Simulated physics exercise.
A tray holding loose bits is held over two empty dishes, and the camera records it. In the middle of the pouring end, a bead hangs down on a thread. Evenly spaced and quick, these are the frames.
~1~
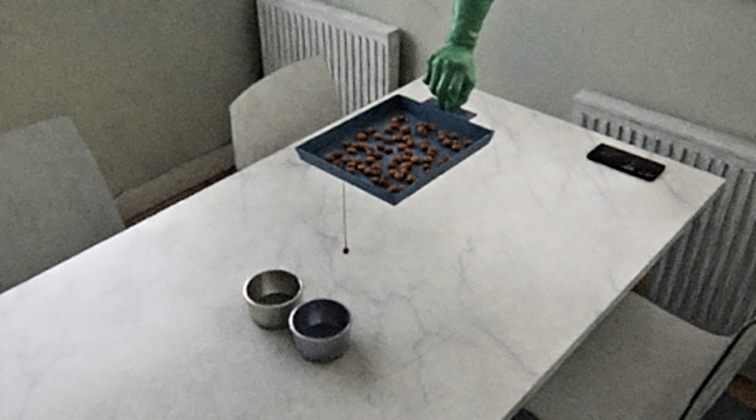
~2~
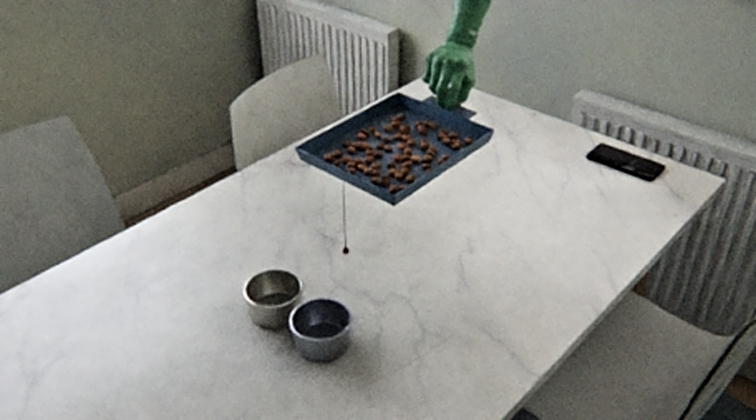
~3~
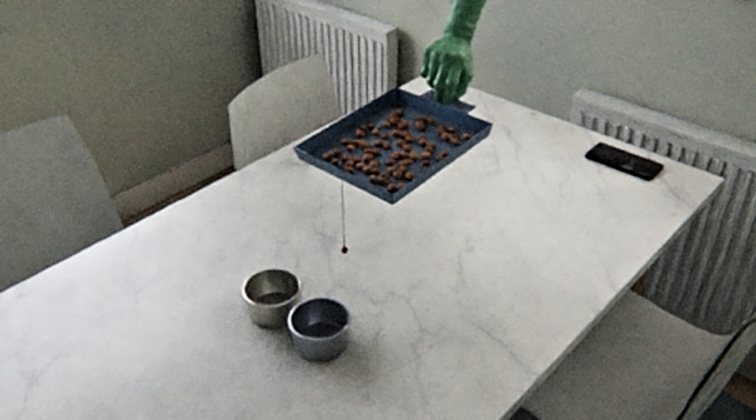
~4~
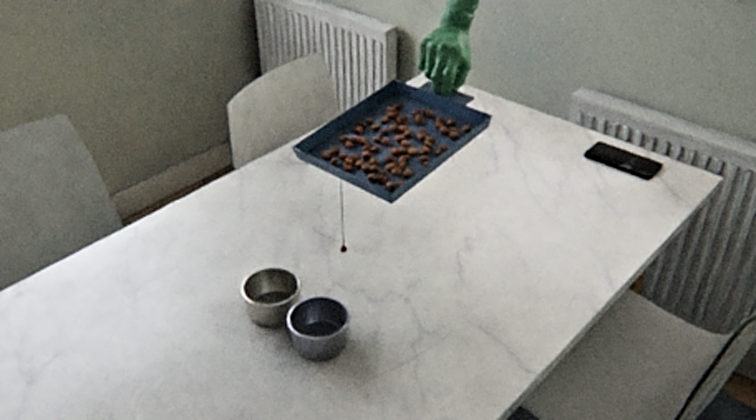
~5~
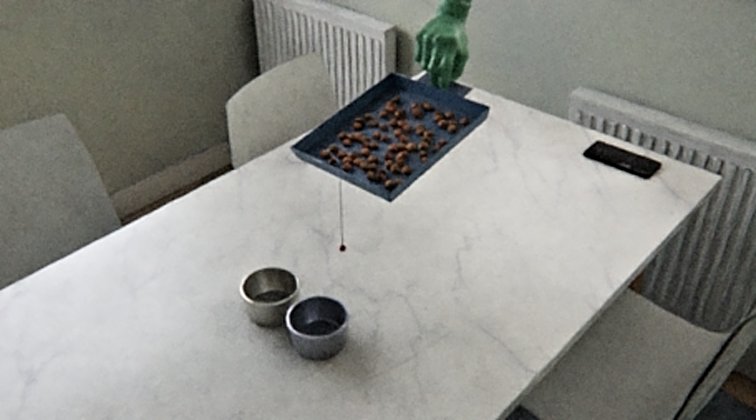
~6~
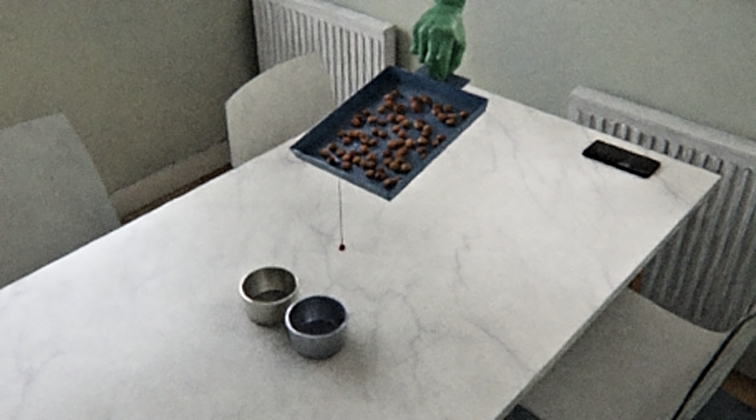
A green-gloved hand slightly raises the handle end of a blue tray holding brown bits.
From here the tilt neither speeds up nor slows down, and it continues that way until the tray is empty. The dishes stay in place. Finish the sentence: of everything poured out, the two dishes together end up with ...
They end up with a minority of it.
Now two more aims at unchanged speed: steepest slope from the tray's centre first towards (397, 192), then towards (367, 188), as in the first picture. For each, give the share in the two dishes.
Respectively 0 % and 0 %.
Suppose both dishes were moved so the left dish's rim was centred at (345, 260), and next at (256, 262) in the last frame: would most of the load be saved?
Taking the tries in order: A minor share, followed by a minor share.
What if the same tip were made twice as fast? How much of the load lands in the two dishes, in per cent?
About 0 %.
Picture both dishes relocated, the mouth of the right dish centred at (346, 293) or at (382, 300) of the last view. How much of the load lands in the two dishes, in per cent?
Trial 1 about 60 %, trial 2 about 30 %.
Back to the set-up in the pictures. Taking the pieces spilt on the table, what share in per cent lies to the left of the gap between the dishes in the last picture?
Looks like close to 30 per cent of it.
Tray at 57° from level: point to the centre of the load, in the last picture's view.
(344, 156).
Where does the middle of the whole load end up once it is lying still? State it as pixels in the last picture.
Around (306, 286).
Soon after the last picture, tray tipped steeply; all on the tray.
A little later, tray tipped right over; about two thirds on the tray; a small part outside both; about a quarter in the air.
Later still, tray tipped past a quarter turn; a stray few in the right dish; nearly all outside both.
At rest, tray tipped past a quarter turn; a stray few in the right dish; none in the left dish; nearly all outside both.
